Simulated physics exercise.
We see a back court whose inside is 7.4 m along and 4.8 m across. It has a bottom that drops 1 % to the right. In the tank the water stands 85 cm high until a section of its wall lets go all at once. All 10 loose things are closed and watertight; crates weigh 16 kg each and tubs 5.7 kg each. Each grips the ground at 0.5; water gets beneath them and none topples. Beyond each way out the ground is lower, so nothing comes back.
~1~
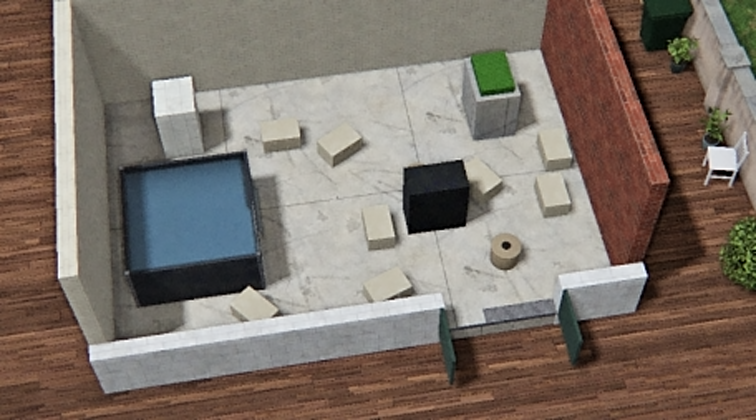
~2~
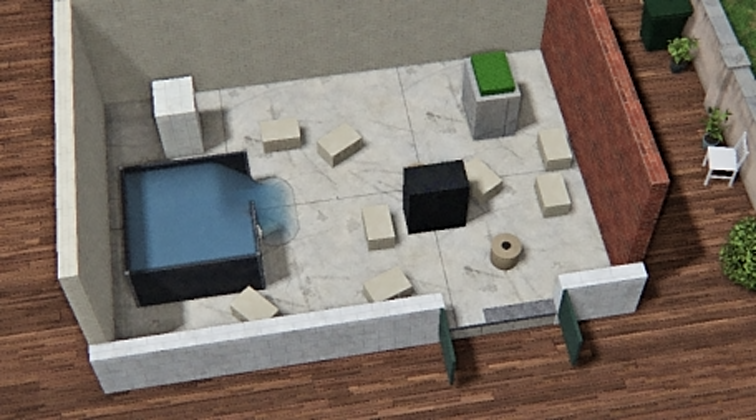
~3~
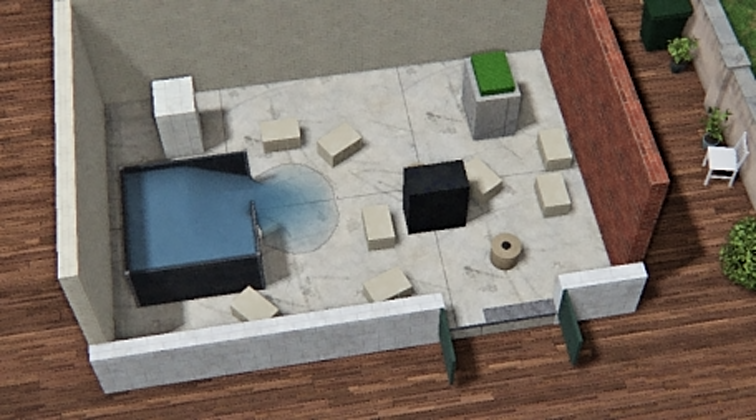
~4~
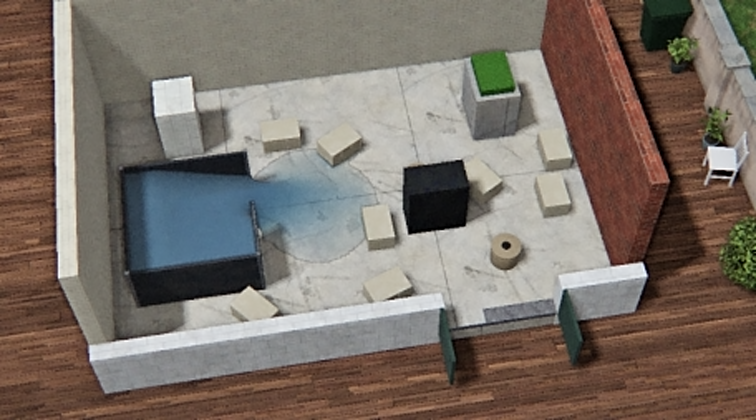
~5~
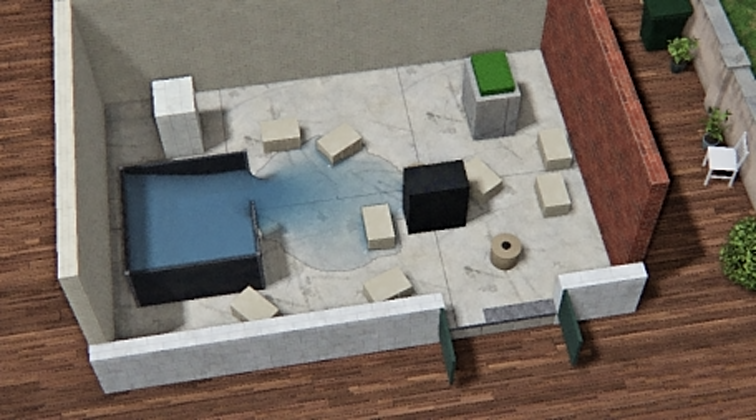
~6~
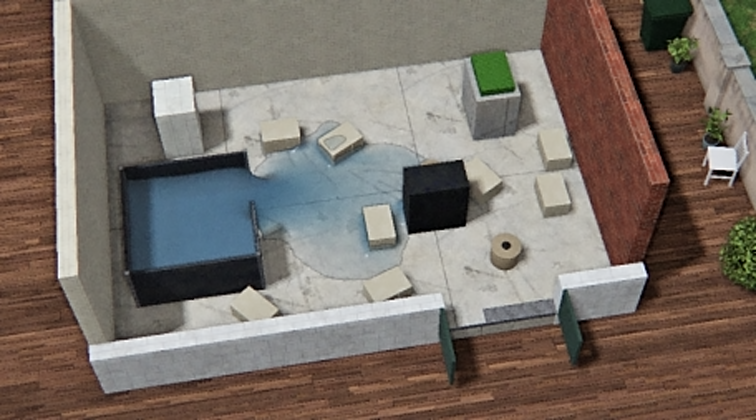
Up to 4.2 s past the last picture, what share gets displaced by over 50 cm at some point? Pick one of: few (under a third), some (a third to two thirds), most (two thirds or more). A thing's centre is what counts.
Most.
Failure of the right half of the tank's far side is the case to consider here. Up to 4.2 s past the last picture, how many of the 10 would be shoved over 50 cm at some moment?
Result: 4.
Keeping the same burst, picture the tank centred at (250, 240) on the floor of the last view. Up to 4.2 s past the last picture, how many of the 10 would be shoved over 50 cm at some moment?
The answer would then be 8.
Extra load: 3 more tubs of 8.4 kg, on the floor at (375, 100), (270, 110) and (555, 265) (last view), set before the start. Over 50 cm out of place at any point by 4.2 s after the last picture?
Order as given: Goes farther, stays inside it, goes farther.
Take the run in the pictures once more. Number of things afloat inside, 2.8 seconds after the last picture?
The number is 5.
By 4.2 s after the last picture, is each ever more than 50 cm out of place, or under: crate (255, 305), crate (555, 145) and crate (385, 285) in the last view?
Listed in sequence: Lower; higher; lower for the last.
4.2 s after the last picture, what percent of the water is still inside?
90 % or so.
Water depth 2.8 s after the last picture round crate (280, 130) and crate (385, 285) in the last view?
Depth approx. 2 cm / 4 cm.
Then, 0.4 s after the last picture 2 of 10 are over 50 cm from their spots; 1 afloat.
Then, 1.5 s after the last picture 4 of 10 are over 50 cm from their spots; 3 afloat.
Then, 2.8 s after the last picture 7 of 10 are over 50 cm from their spots; 5 afloat.
Then, 4.2 s after the last picture 7 of 10 are over 50 cm from their spots, and 7 have been at some point; 6 afloat.
